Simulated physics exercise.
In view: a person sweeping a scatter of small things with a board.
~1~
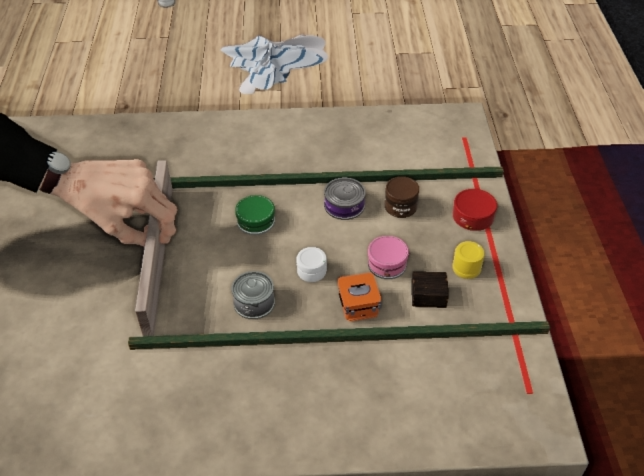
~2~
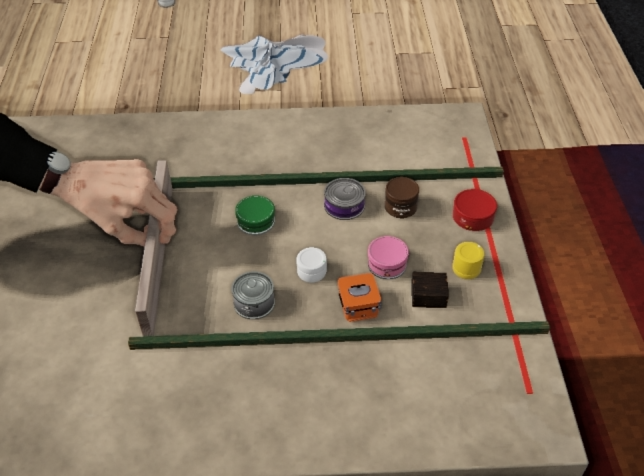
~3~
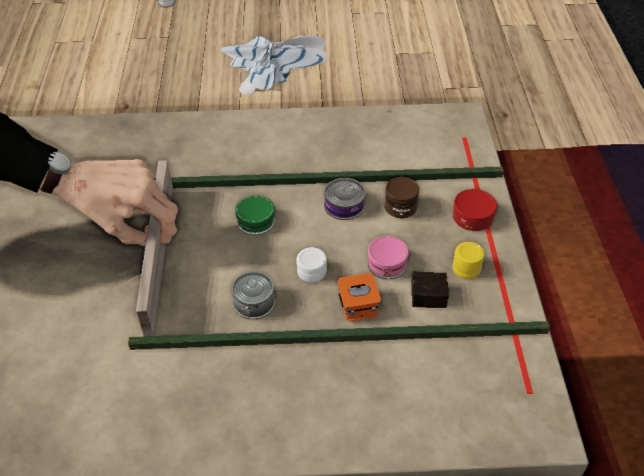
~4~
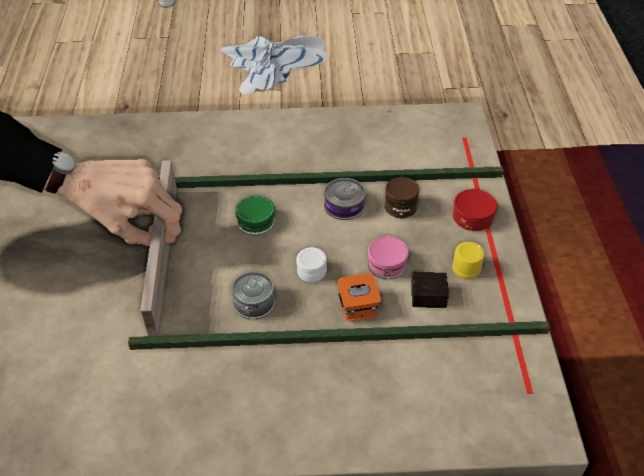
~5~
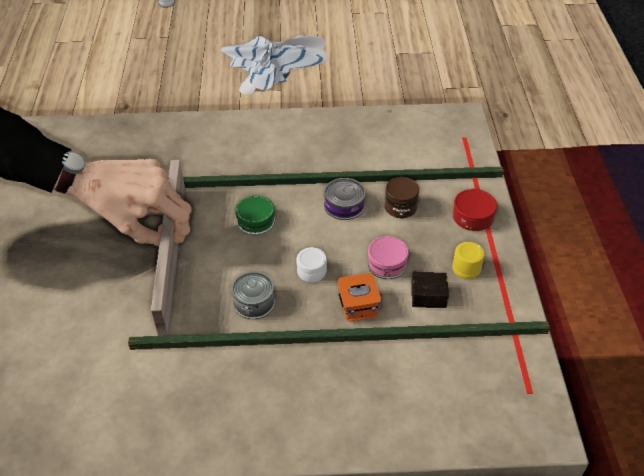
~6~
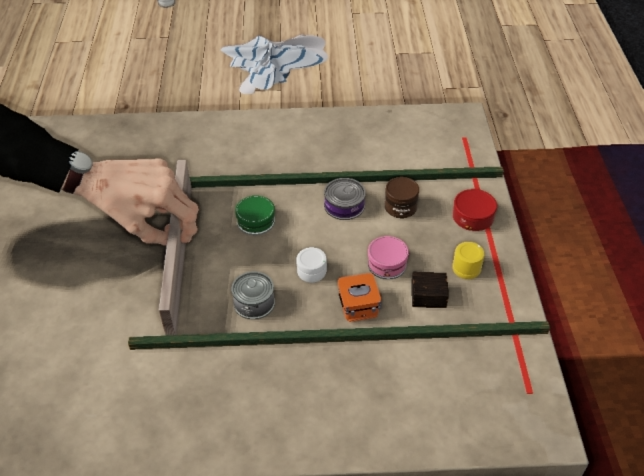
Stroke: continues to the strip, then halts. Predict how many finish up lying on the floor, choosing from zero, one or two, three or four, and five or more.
My prediction is five or more.
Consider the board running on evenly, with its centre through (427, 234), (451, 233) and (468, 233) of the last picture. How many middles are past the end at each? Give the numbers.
The numbers past the end are 0, 1 and 1.
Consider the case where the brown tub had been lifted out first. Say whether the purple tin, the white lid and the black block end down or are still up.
Purple tin - safe; white lid - safe; black block - gone.
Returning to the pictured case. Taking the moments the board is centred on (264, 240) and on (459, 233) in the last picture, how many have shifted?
That gives 2 for the first and 10 for the second.
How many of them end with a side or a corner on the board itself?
Number: 5.
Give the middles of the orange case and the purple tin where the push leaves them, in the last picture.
Final centres, first then second: (529, 305), (499, 185).
Soon after, none off yet; red tub at rest near (474, 210); yellow lid at rest near (468, 261); black block at rest near (430, 290).
By the end, the number that fall off is five or more; fallen, pink pot, brown tub, black block, yellow lid and red tub.
